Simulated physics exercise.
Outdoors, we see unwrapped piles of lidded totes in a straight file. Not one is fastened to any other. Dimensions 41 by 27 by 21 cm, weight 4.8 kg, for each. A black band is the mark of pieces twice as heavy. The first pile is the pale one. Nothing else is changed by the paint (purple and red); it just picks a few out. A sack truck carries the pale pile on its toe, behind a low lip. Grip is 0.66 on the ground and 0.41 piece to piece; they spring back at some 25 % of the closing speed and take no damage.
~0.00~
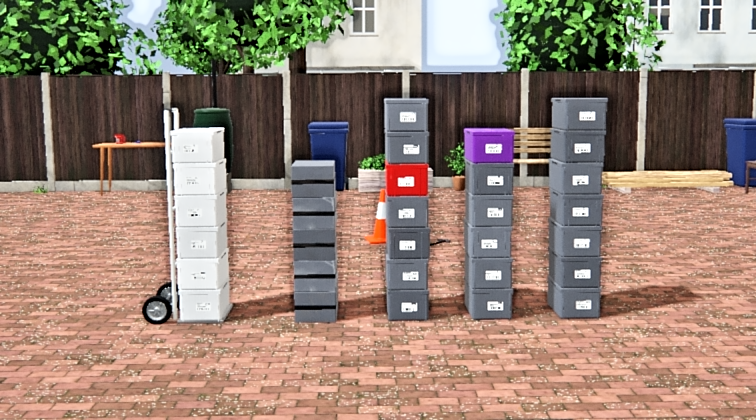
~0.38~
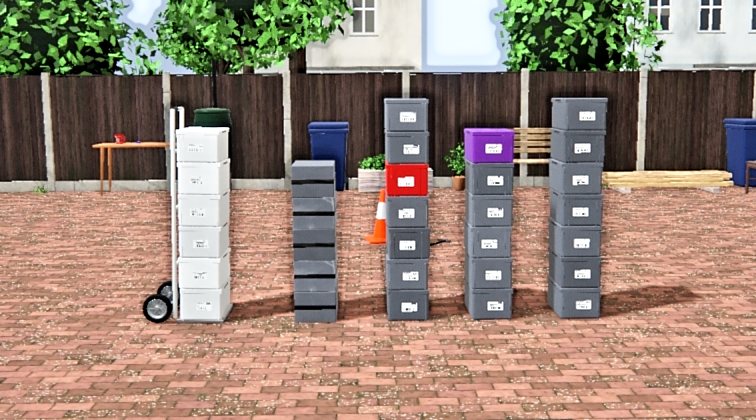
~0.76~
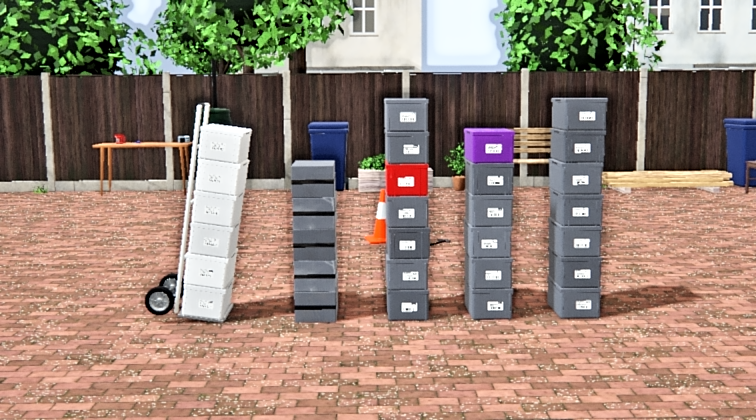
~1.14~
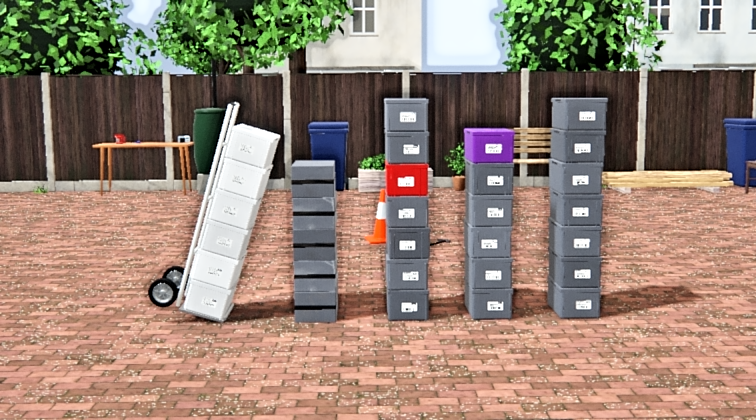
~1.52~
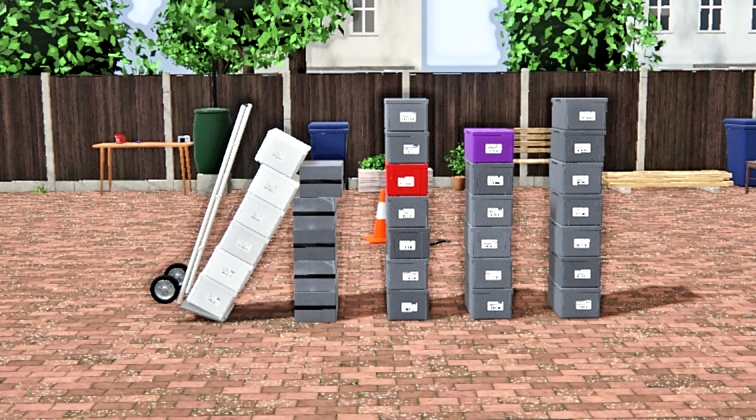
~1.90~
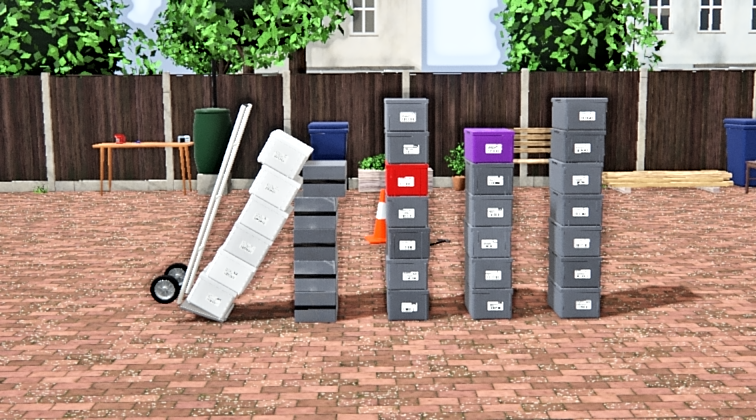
A white pile of boxes on a hand truck tilts right and leans against gray boxes.
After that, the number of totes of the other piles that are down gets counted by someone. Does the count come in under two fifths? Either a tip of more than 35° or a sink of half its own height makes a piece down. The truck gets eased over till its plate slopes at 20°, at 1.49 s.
Yes.
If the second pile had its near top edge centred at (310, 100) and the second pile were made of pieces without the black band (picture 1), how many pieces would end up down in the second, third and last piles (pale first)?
Down by pile: Second 6, third 7, last 7.
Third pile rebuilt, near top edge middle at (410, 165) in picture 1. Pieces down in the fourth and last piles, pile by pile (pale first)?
You'd get fourth 0 and last 0.
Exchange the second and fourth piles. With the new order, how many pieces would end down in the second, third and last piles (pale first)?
Down tally in the new order: Second = 6, third = 7, last = 7.
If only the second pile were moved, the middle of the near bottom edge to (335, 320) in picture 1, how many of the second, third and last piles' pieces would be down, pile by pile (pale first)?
Down counts: Second 5, third 7, last 7.
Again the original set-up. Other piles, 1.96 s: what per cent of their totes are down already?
0 percent by then.
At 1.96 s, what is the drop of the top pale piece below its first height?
Roughly 10 cm.
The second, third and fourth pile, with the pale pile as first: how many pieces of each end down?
Pieces by pile: Second 0, third 0, fourth 0.
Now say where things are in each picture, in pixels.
In the first frame (places mark the middle of the side facing us), truck frame (168, 153) 0° forward; purple tote (494, 148); red tote (407, 181); the rest undisturbed.
Truck frame (173, 152) 2° forward; red tote (407, 181), in the second frame.
Truck frame (195, 148) 9° forward, top of the pale pile leaning 9°; red tote (407, 181); the rest undisturbed, in the third frame.
Truck frame (220, 146) 17° forward, top of the pale pile leaning 18°; red tote (407, 181); the rest undisturbed, in the fourth frame.
Truck frame (231, 146) 20° forward, top of the pale pile leaning 29°; red tote (407, 181); one has shifted, in the fifth frame.
Truck frame (231, 146) 20° forward, top of the pale pile leaning 30°; red tote (407, 181); purple tote (494, 148); one has shifted, in the sixth frame.
After 1.96 s, 0 of the pale pile down; none of the 25 other totes down, 1 disturbed.
At rest (2.5 s), 0 of the pale pile down; none of the 25 other totes down, 1 disturbed; red tote unmoved; purple tote unmoved. That is 0 per cent. As the last picture would show them, middles, red tote near (406, 177), purple tote near (489, 146).
